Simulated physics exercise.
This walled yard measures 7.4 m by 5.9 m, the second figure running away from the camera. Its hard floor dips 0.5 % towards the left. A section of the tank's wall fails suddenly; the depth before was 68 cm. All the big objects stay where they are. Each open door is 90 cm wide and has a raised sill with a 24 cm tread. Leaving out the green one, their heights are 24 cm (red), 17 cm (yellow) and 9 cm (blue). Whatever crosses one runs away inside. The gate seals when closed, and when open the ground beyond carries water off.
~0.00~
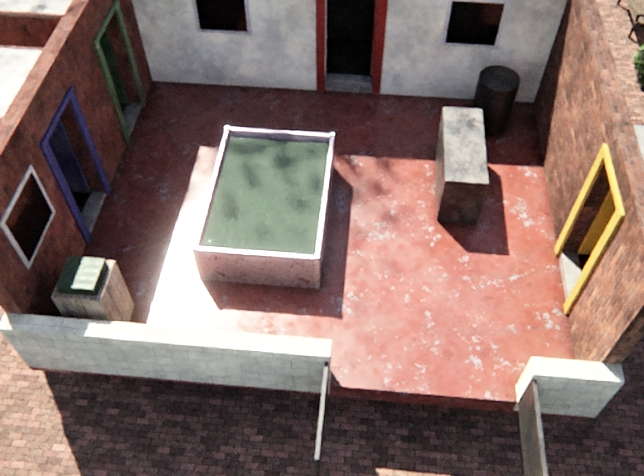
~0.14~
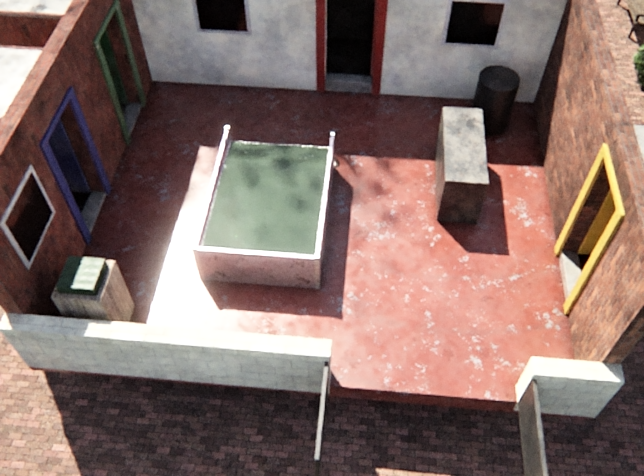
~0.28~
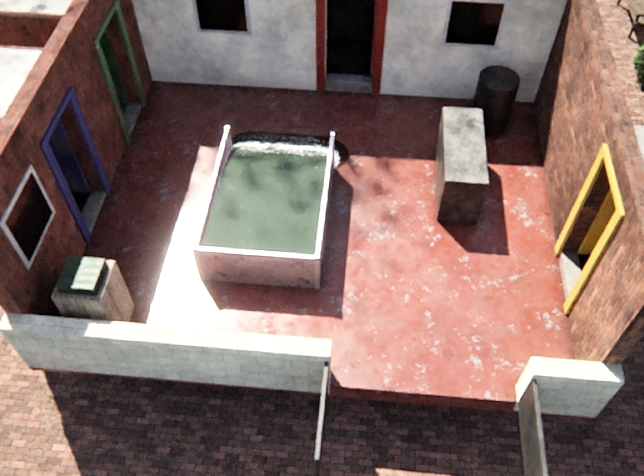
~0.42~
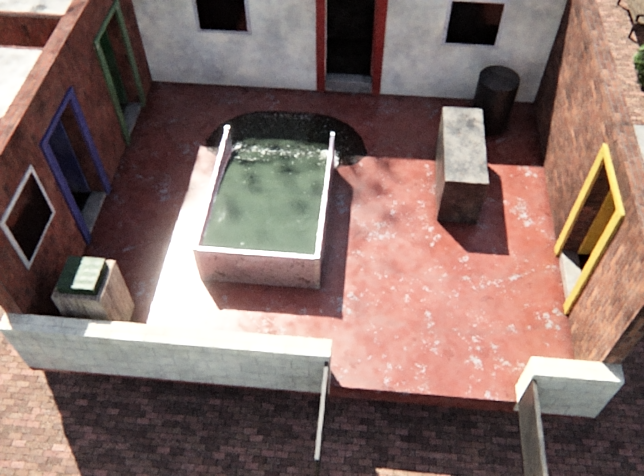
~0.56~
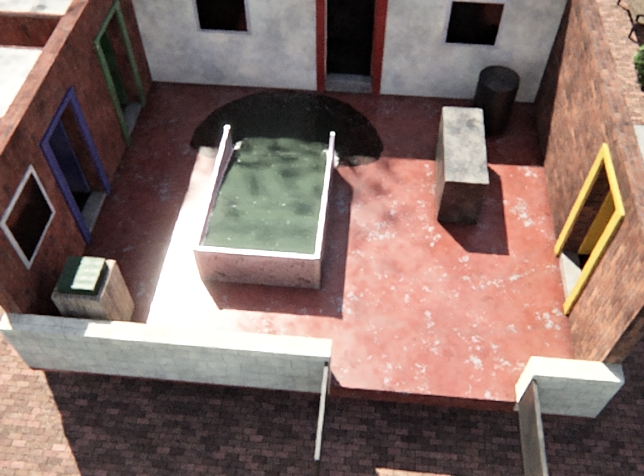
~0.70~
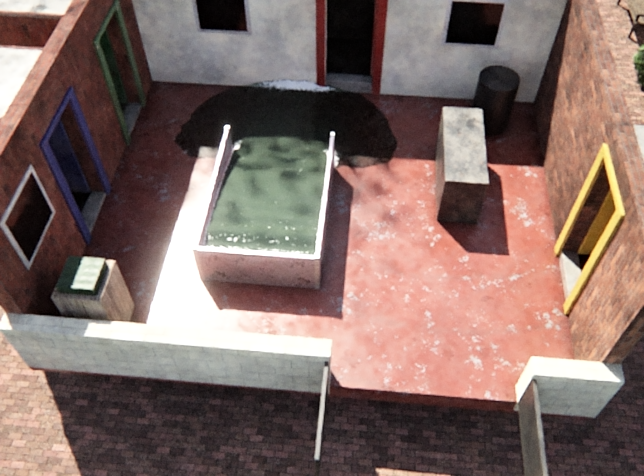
The clip opens on a walled yard with a red floor, coloured doorways and a still tank of green water. The tank's far side gives way, and water pours out behind it, spreading in a dark, widening fan to the back wall while the green doorway on the left stays dry.
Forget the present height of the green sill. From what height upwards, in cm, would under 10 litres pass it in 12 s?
Close to 22 cm is just enough.
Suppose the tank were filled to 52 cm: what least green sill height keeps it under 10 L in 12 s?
Some 17 cm.
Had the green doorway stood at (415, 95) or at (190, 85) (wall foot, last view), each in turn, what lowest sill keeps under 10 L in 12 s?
Roughly 12.5 and 26 cm.
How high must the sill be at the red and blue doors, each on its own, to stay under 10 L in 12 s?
About 31 cm at red and 6.0 cm at blue.
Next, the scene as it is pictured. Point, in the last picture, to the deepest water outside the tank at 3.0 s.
Around (161, 85).
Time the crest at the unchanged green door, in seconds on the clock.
Near 3.2 s.
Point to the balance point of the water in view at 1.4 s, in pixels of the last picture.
Near (280, 177).
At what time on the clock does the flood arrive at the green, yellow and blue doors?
Arrival: Green 1.8 s, yellow 4.0 s, blue 3.0 s.
After 1.4 s water covers 20 % of the floor, deepest (43 cm) near (288, 93); it has not reached the green door.
After 3.0 s water covers 40 % of the floor, deepest (38 cm) near (161, 85); 22 cm at the green door, 23 litres in over its 10 cm sill.
After 12.0 s water covers 100 % of the floor, deepest (10 cm) near (137, 172); 6 cm at the green door, 126 litres in over its 10 cm sill.
At the green door as built, the water arrived by 1.8 s and peaked near 22 cm at 3.2 s.
Run again over the same 12 s with other heights there, 19 litres in over 20 cm, 1 litre over 27.5 cm. The limit of 10 litres is kept from about 22 cm up.
